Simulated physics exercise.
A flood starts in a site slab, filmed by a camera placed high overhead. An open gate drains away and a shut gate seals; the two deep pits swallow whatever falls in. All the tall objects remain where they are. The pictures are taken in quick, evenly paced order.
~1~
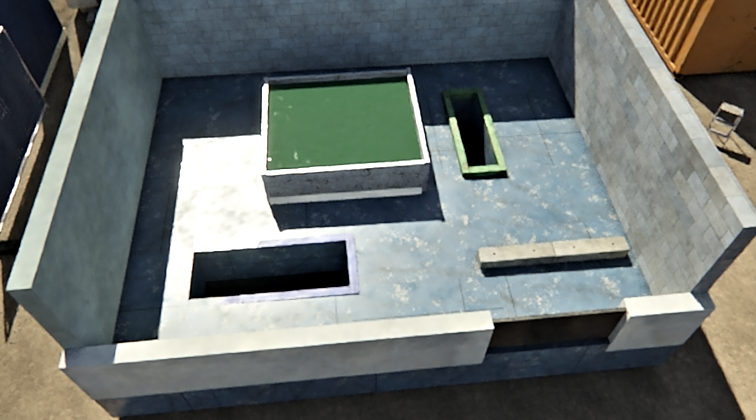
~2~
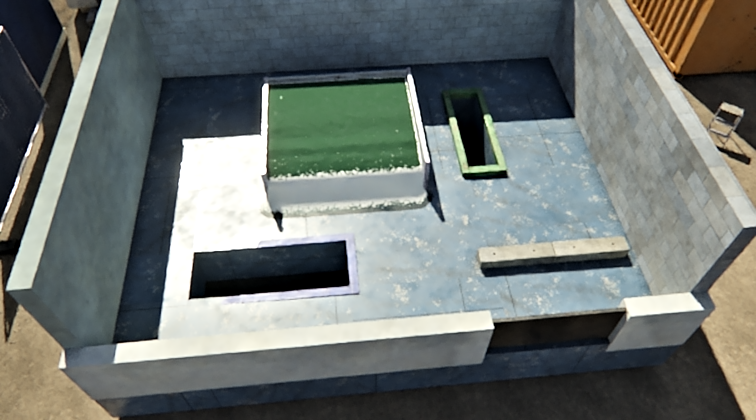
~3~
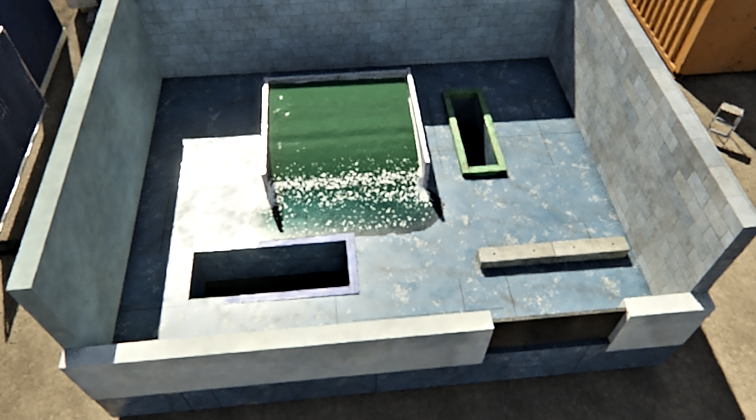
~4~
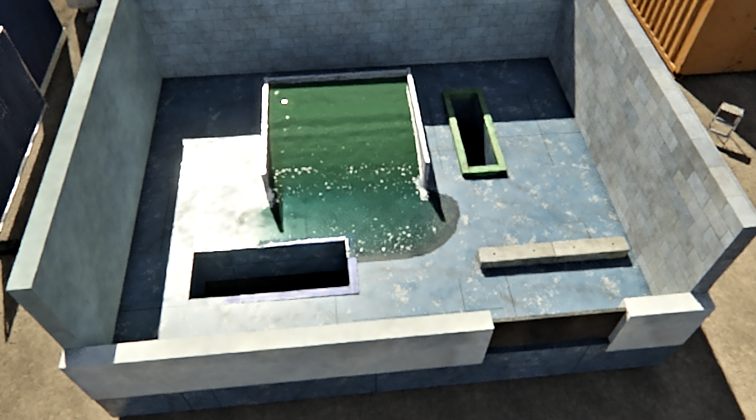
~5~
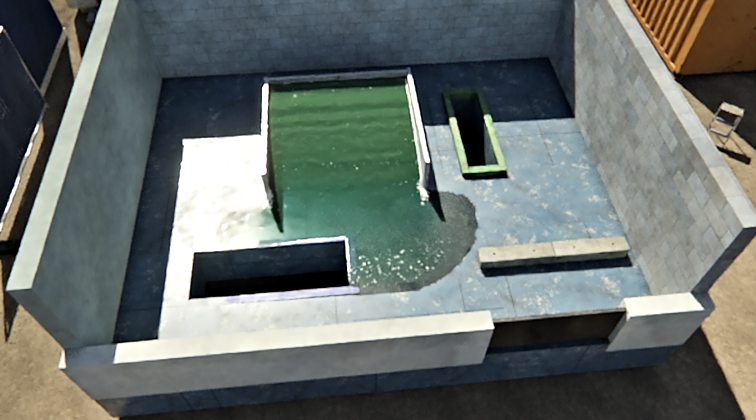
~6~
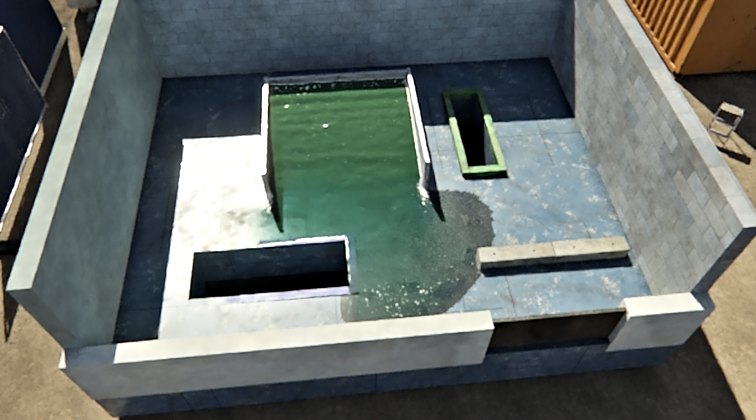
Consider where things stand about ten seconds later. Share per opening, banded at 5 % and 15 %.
The gate carries off next to nothing - beneath five per cent. The green pit carries off next to nothing - beneath five per cent. The blue pit carries off plenty - exceeding fifteen per cent.
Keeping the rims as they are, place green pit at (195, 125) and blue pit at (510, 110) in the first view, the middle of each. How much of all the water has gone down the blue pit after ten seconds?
Roughly 15 per cent ends up in the blue pit.
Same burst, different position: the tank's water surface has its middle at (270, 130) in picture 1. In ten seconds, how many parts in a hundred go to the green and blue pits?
Result in per cent: Green pit 0, blue pit 80.
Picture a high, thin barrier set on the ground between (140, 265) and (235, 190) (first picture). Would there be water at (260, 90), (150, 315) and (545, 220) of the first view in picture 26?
First spared, second submerged, third submerged.
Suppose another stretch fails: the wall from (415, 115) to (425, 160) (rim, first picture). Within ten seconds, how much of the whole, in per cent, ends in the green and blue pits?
Near enough: Green 35 percent, blue 2 percent.
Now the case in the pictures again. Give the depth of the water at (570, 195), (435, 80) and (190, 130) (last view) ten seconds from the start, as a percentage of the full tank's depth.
About 8, 6 and 2 percent, in that order.
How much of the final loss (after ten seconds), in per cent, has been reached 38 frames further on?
Close to 85 per cent, I'd say.
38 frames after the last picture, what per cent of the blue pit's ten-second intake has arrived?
My figure is 85 in a hundred.
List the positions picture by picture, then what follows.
In the first frame, still water in the tank at (342, 121).
In the second frame, the front is at (268, 211), out from the gap at (347, 185).
In the third frame, water pours out at (347, 187) and has run to (259, 227).
In the fourth frame, water pours out at (347, 187) and has run to (243, 235).
In the fifth frame, water pours out at (347, 187) and has run to (442, 271).
In the sixth frame, water pours out at (347, 188) and has run to (429, 313).
A moment on, water covers 20 % of the floor; the gate 0 %, the green pit 0 %, the blue pit 15 %.
Next, water covers 30 % of the floor; the gate 0 %, the green pit 0 %, the blue pit 26 %.
Then, water covers 40 % of the floor; the gate 0 %, the green pit 0 %, the blue pit 38 %.
Later, water covers 65 % of the floor; the gate 0 %, the green pit 0 %, the blue pit 48 %.
In the end, water covers 70 % of the floor; the gate 0 %, the green pit 0 %, the blue pit 57 %.
